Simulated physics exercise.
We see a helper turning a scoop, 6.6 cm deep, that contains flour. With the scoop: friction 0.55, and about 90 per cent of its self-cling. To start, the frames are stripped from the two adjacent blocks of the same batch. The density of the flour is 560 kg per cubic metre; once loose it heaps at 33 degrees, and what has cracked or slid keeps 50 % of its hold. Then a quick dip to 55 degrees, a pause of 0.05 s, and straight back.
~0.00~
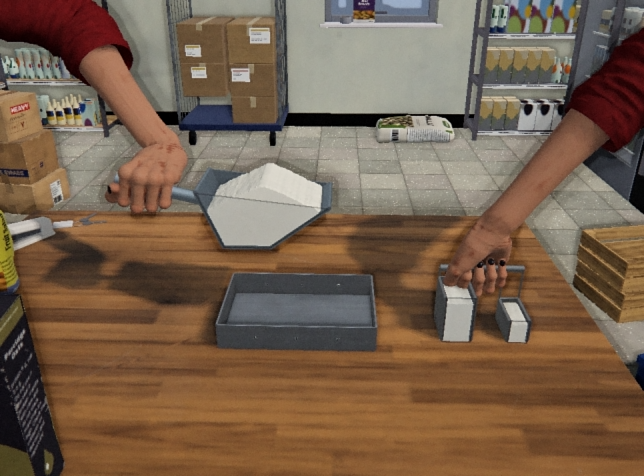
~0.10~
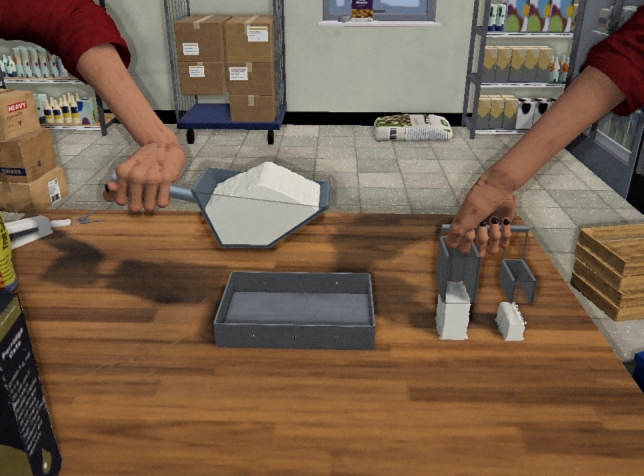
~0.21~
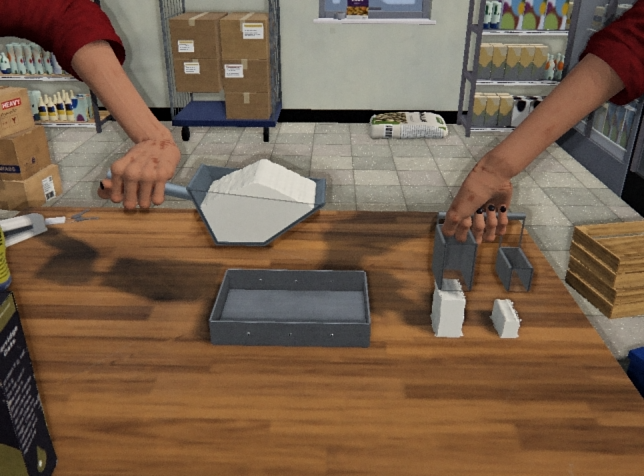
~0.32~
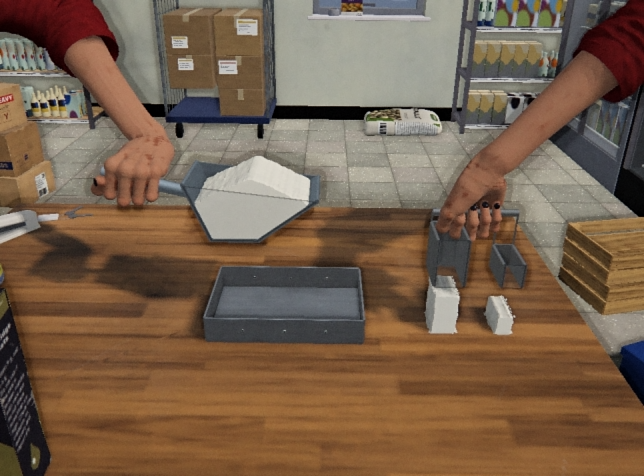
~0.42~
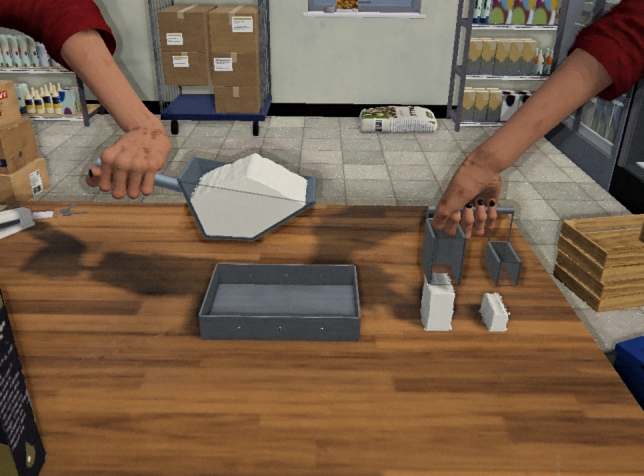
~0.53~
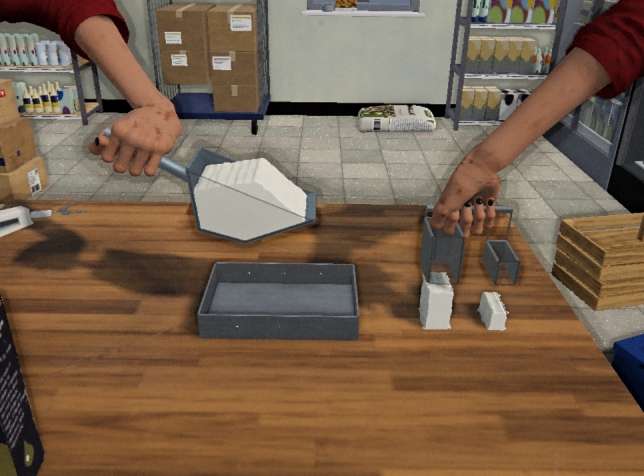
A hand lifts gray molds off two white blocks, then another hand tilts a scoop of flour.
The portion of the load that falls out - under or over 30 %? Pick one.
Under.
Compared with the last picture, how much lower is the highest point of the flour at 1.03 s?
Measured change: About 0.0 cm.
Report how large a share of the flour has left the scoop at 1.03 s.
0 %.
By 0.75 s, the scoop is at 51 degrees and 0 % has left it.
By 1.03 s, the scoop is at 43 degrees and 0 % has left it.
By 1.30 s, the scoop is at 2 degrees and 0 % has left it.
By 1.57 s, the scoop is at 0 degrees and 0 % has left it.
By 1.86 s, at the end, the scoop is at 0 degrees and 0 % has left it.
